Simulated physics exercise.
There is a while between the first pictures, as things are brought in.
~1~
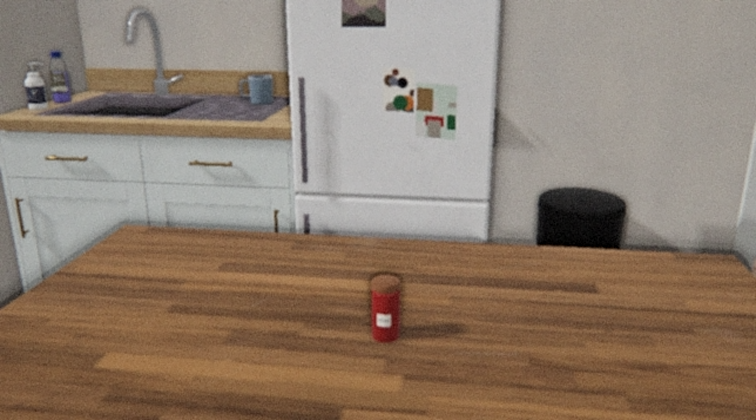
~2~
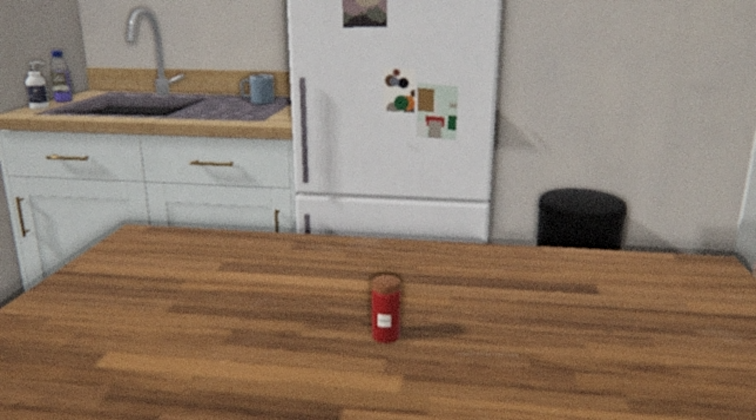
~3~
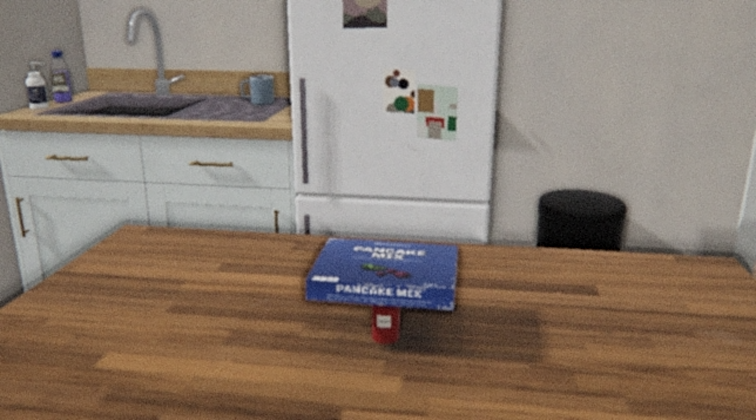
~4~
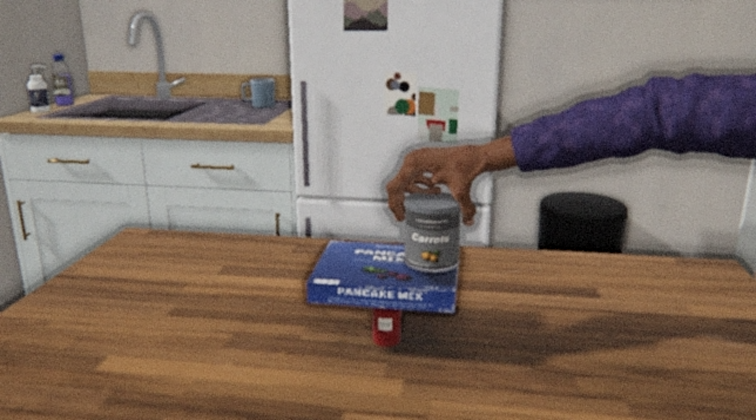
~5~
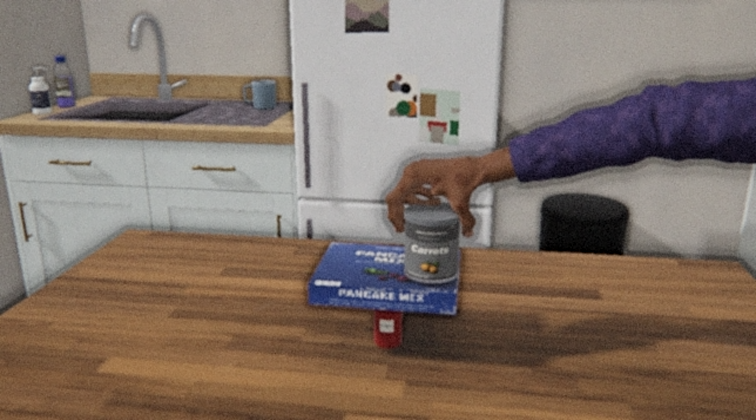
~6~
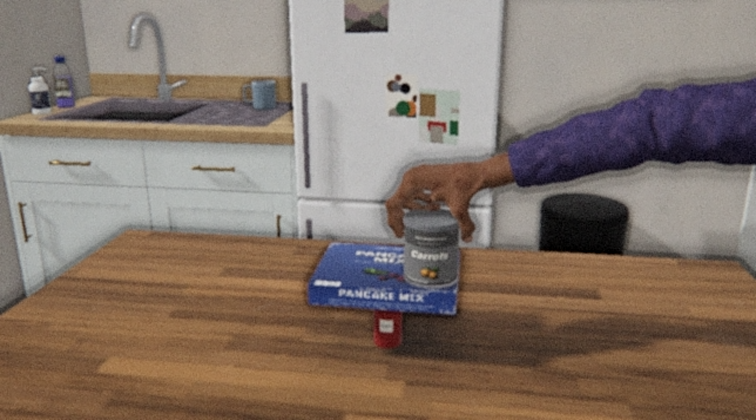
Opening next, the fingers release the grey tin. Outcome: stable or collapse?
Won't stay.
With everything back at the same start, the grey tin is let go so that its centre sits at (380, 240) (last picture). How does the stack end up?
Stands.
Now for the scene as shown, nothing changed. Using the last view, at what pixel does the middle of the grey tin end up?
Around (528, 376).
Then, 0.30 s on from there, grey tin now fallen; blue packet turned 56° from how it was put.
Then, 0.50 s on from there, blue packet on its side.
Then, 0.80 s on from there, blue packet now fallen.
In the end, fallen, blue packet and grey tin; red shaker unmoved. At the end, from the last picture's camera, grey tin near (529, 375). The stack gives way.
